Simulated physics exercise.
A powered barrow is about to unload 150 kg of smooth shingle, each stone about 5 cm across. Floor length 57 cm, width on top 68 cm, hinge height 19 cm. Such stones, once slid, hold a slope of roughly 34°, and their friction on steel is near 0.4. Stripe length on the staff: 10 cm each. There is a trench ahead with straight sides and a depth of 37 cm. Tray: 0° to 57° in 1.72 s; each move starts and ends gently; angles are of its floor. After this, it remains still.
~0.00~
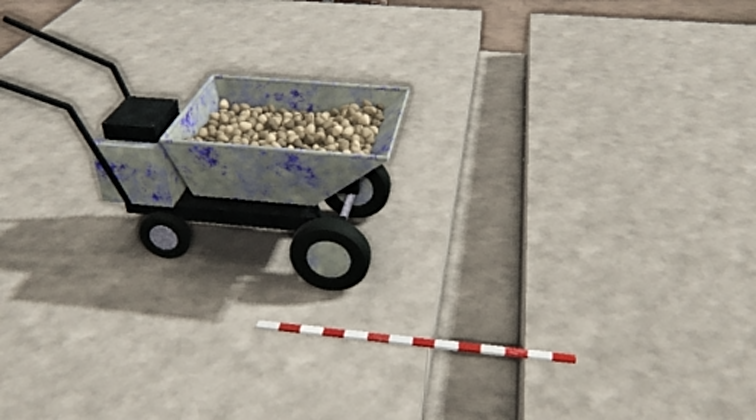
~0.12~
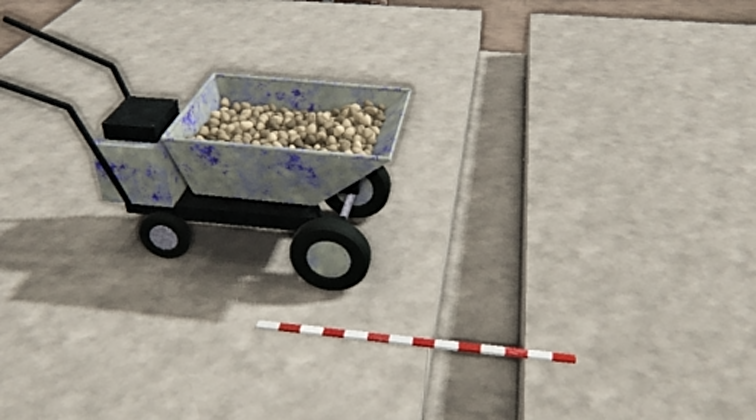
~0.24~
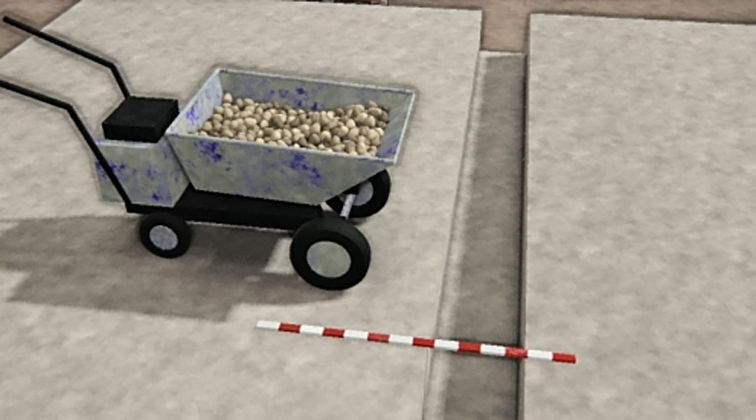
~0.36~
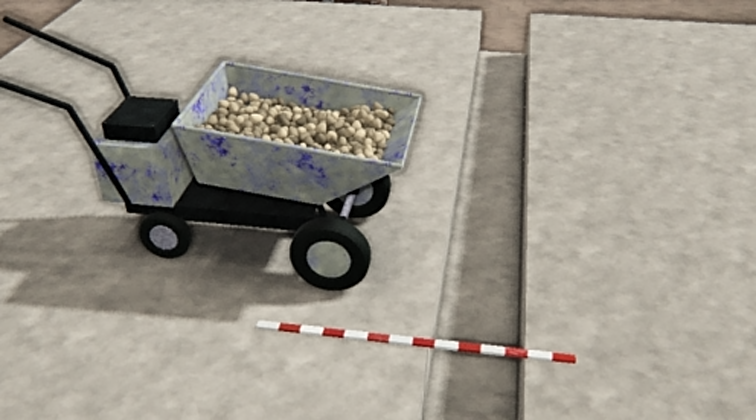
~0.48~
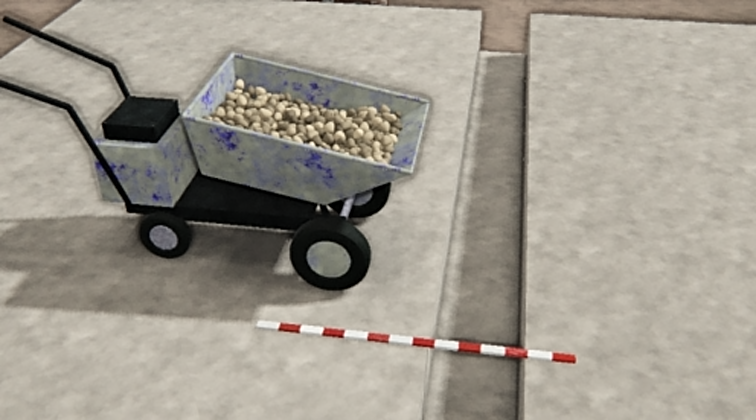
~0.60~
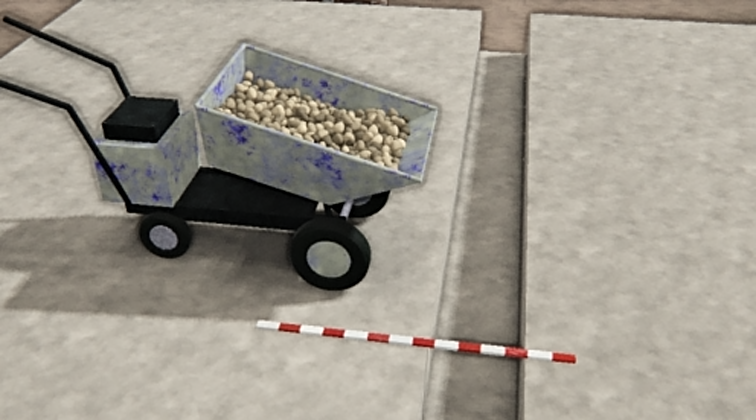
A grey, blue-blotched barrow tray full of pale stones tilting gradually towards the right, its wheels staying still beside a trench.
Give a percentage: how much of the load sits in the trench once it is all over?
81 %.
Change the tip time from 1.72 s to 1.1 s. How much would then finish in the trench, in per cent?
75 per cent.
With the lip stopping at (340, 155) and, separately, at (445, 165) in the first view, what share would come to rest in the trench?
100 % and 25 %.
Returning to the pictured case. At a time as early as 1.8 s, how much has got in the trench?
Roughly 35 percent of the load.
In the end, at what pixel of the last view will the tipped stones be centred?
Look at roughly (498, 307).
After 1.3 s the floor is at 48°; 100 % in the tray; the foremost stones are at (460, 201).
After 1.8 s the floor is at 57°; 63 % in the tray, 33 % in the trench, 4 % past the trench; the foremost stones are at (556, 265).
After 2.2 s the floor is at 57°; 30 % in the tray, 53 % in the trench, 17 % past the trench; the foremost stones are at (656, 277).
After 4.1 s the floor is at 57°; 0 % in the tray, 81 % in the trench, 19 % past the trench; the foremost stones are at (742, 279).
